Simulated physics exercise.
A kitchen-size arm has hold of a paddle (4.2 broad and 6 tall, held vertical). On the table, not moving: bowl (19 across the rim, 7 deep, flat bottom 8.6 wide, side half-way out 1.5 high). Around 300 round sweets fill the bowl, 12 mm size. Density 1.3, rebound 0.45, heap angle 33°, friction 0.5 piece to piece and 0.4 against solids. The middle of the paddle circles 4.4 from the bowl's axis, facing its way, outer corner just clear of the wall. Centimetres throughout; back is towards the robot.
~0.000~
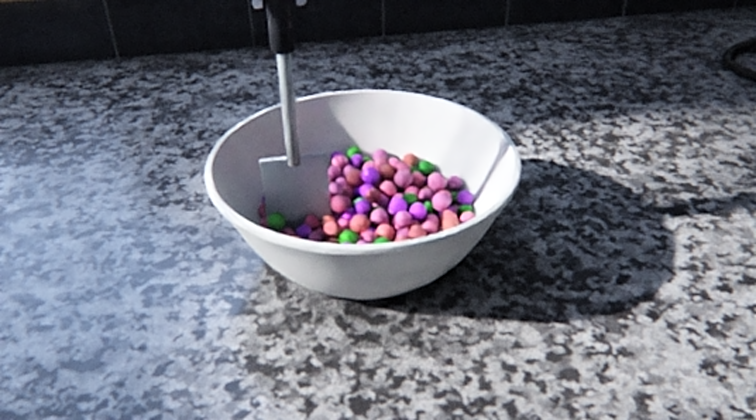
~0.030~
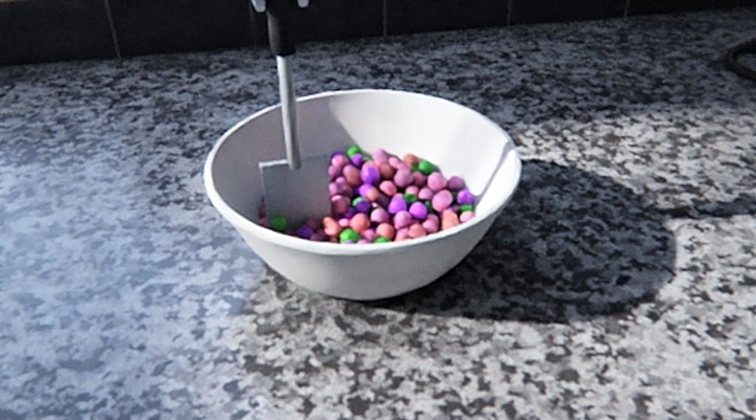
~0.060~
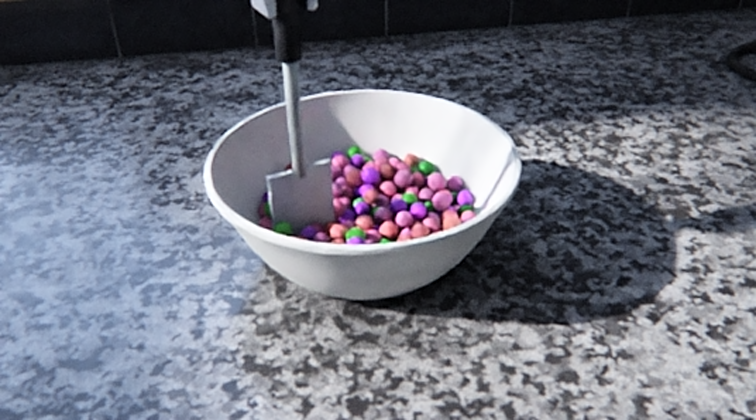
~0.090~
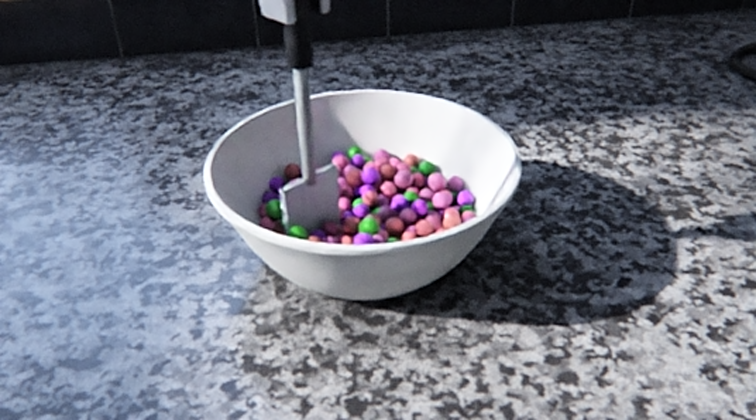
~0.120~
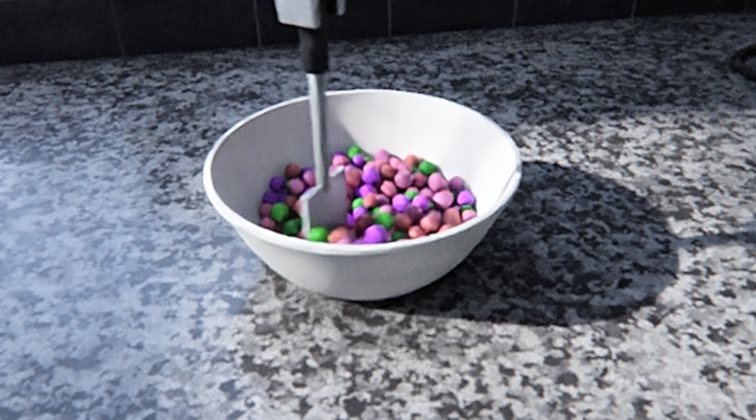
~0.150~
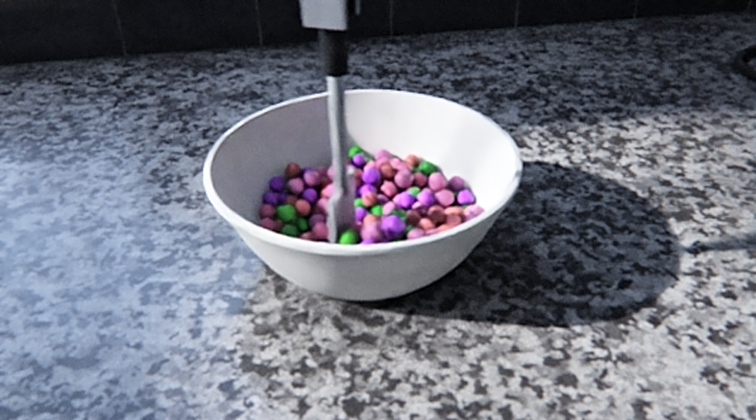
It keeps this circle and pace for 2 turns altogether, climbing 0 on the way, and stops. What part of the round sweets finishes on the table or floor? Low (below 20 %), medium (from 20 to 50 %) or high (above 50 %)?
Answer: Low; below 20 % of the round sweets finish on the table or floor.
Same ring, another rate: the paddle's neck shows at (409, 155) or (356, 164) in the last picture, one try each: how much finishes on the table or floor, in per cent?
About 35 and 10 per cent.
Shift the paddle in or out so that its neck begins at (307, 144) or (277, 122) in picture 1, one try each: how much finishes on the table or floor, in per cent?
Some 0 and 10 per cent.
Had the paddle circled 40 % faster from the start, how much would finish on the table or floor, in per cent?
Then about 20 per cent.
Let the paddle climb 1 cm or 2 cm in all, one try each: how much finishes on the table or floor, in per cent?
Some 5 and 0 per cent.
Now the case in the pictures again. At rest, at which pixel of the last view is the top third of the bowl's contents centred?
Around (298, 232).
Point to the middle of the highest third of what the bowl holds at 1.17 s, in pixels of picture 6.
Near (393, 135).
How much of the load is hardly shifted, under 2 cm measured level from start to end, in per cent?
Roughly 10 per cent.
After 0.66 s, 323° round, highest piece 8 above the table; 301 in the bowl, 1 on the table or floor.
After 1.17 s, 221° round, highest piece 9 above the table; 294 in the bowl, 5 on the table or floor, 3 in flight or on the tool.
After 1.63 s, 0° round, highest piece 7 above the table; 286 in the bowl, 16 on the table or floor.
After 2.33 s, 0° round, highest piece 7 above the table; 286 in the bowl, 16 on the table or floor.
In the end, 286 in the bowl, 16 on the table or floor. That is 5 % on the table or floor.
